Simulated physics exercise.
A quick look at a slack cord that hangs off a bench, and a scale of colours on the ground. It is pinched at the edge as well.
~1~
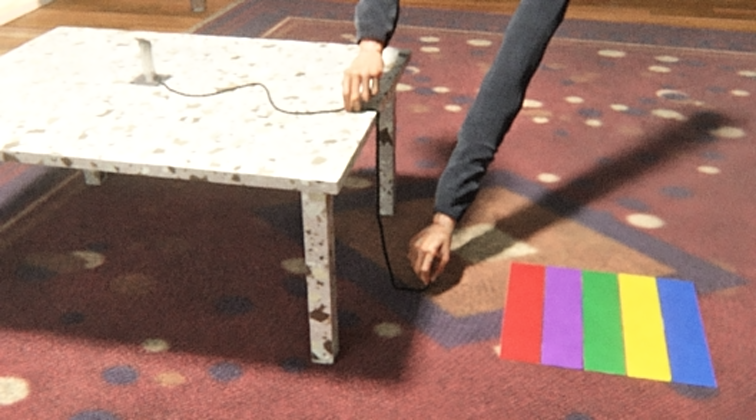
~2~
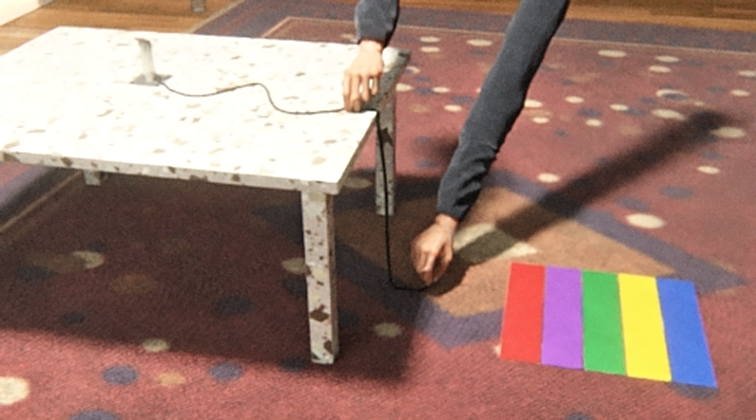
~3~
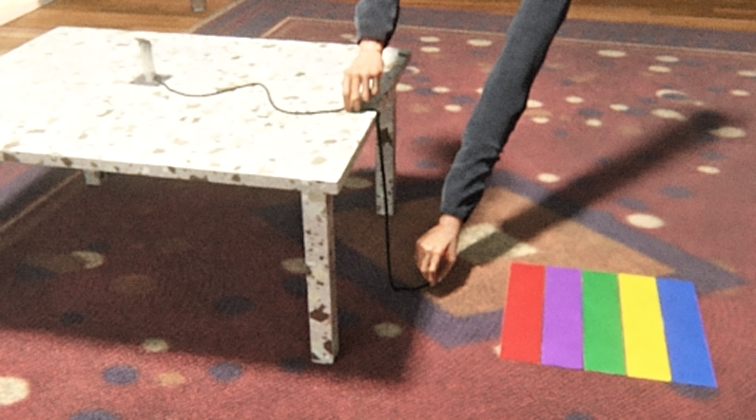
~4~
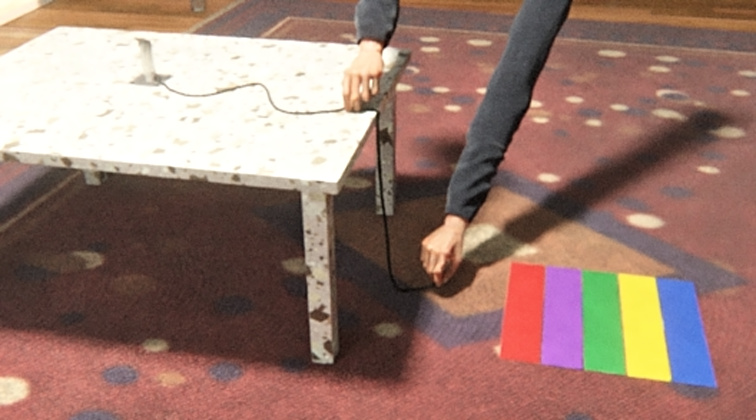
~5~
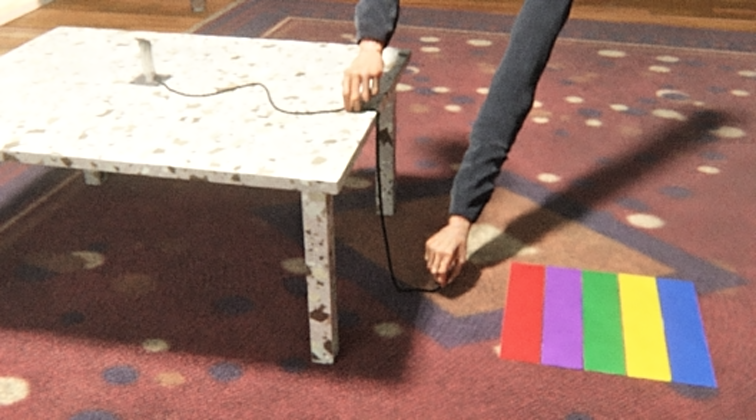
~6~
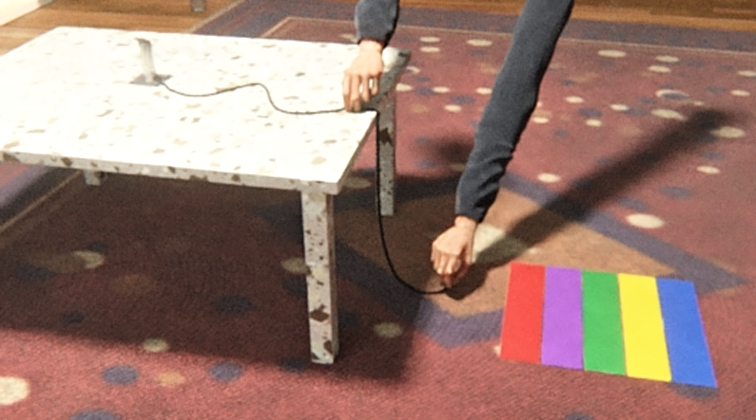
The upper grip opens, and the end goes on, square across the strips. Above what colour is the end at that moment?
Over yellow.
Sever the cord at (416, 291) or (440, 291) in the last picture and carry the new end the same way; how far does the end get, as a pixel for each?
Near (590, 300) and (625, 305).
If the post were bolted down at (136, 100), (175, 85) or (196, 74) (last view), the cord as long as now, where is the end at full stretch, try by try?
In that order: (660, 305), (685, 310) and (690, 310).
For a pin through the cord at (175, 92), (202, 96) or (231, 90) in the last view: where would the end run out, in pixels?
In that order: (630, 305), (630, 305) and (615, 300).
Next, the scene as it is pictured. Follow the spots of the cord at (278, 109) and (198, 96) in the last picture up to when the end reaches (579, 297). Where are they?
At (351, 103), then (222, 86).
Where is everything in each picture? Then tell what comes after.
End (429, 280); red (521, 341); purple (562, 346); green (604, 352); yellow (647, 357); blue (691, 363), in the first frame.
End (431, 280); cord through (174, 91) (250, 85) (286, 112) (376, 113) (386, 196) (390, 270), in the second frame.
End (435, 280), in the third frame.
End (441, 281); cord through (174, 91) (250, 85) (286, 112) (376, 113) (382, 196) (390, 270), in the fourth frame.
End (445, 282), in the fifth frame.
End (452, 282); cord through (174, 91) (250, 85) (286, 112) (376, 113) (378, 195) (392, 269), in the sixth frame.
Soon after, end near (579, 297); over purple.
Then, end near (620, 302); over green.
At full stretch, end near (645, 305); over yellow. The end stops over the yellow strip.
